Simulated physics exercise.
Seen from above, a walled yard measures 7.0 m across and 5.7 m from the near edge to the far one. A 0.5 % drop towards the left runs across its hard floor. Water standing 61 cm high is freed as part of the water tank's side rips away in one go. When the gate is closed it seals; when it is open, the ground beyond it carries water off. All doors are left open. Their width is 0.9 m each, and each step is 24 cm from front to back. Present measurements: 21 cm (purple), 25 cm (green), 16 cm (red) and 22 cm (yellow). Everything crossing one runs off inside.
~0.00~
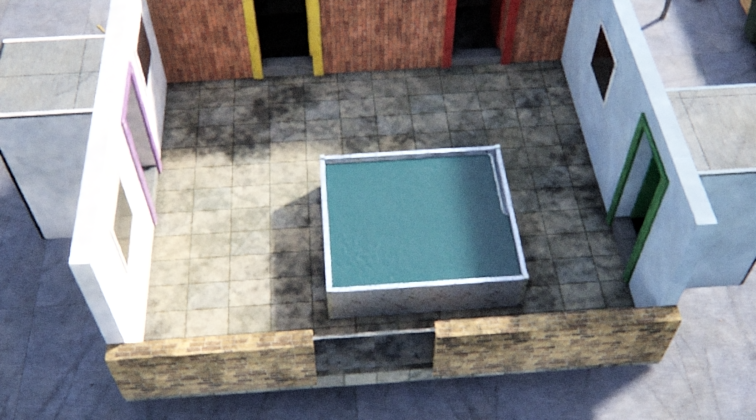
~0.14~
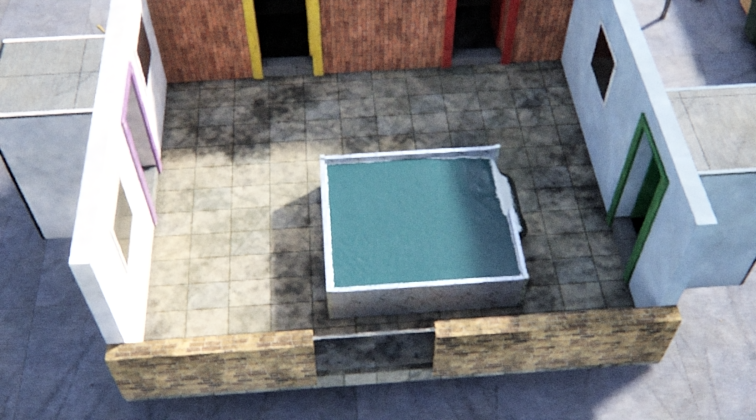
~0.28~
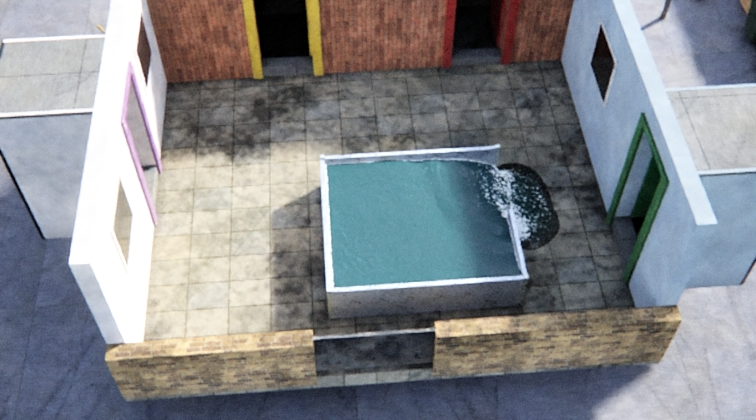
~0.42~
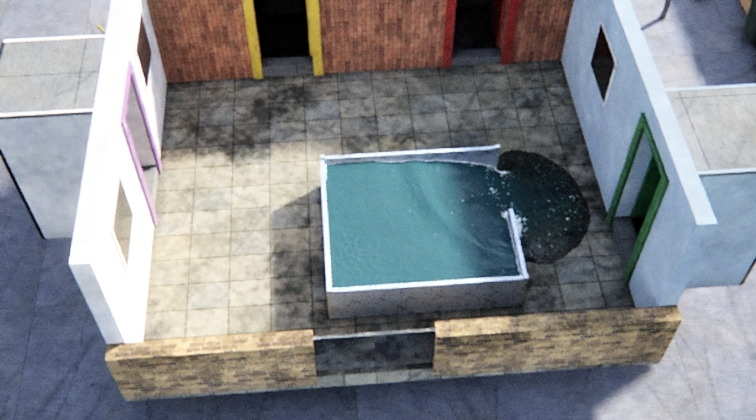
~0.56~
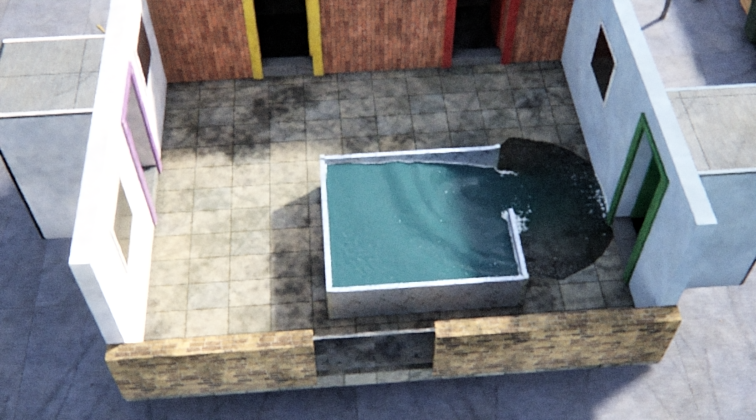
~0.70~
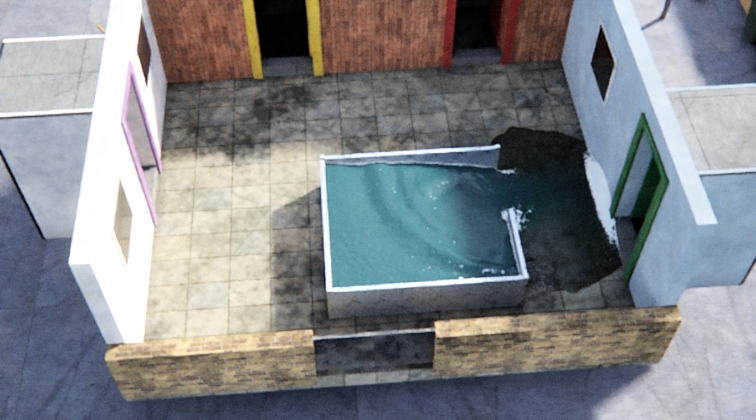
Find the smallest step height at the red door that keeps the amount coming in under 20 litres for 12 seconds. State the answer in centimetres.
The smallest height is roughly 16 cm.
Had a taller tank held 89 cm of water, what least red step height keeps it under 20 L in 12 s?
Then a height close to 25 cm.
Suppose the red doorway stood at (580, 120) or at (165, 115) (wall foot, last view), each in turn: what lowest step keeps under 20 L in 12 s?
You'd want about 16 cm there first, then about 12.0 cm.
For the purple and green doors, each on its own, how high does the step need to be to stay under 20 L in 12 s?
You'd want some 12.5 cm at purple and some 23 cm at green.
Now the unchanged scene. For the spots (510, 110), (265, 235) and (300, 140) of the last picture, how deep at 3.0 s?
In that order: 4, 0 and 0 cm.
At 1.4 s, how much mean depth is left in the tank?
Roughly 49 cm on average.
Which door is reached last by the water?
Purple, last of all.
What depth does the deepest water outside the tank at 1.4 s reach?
Max depth: Near 40 cm.
After 1.4 s water covers 15 % of the floor, deepest (40 cm) near (593, 197); it has not reached the red door.
After 3.0 s water covers 35 % of the floor, deepest (36 cm) near (554, 64); 20 cm at the red door, 2 litres in over its 16 cm step.
After 12.0 s water covers 100 % of the floor, deepest (18 cm) near (141, 373); 9 cm at the red door, 18 litres in over its 16 cm step.
At the red door as built, the water arrived by 2.2 s and peaked near 20 cm at 3.6 s.
With a step of 13.5 cm, 39 litres would have come in within the 12 s; with 18.5 cm, 7 litres. So under 20 litres takes about 16 cm.
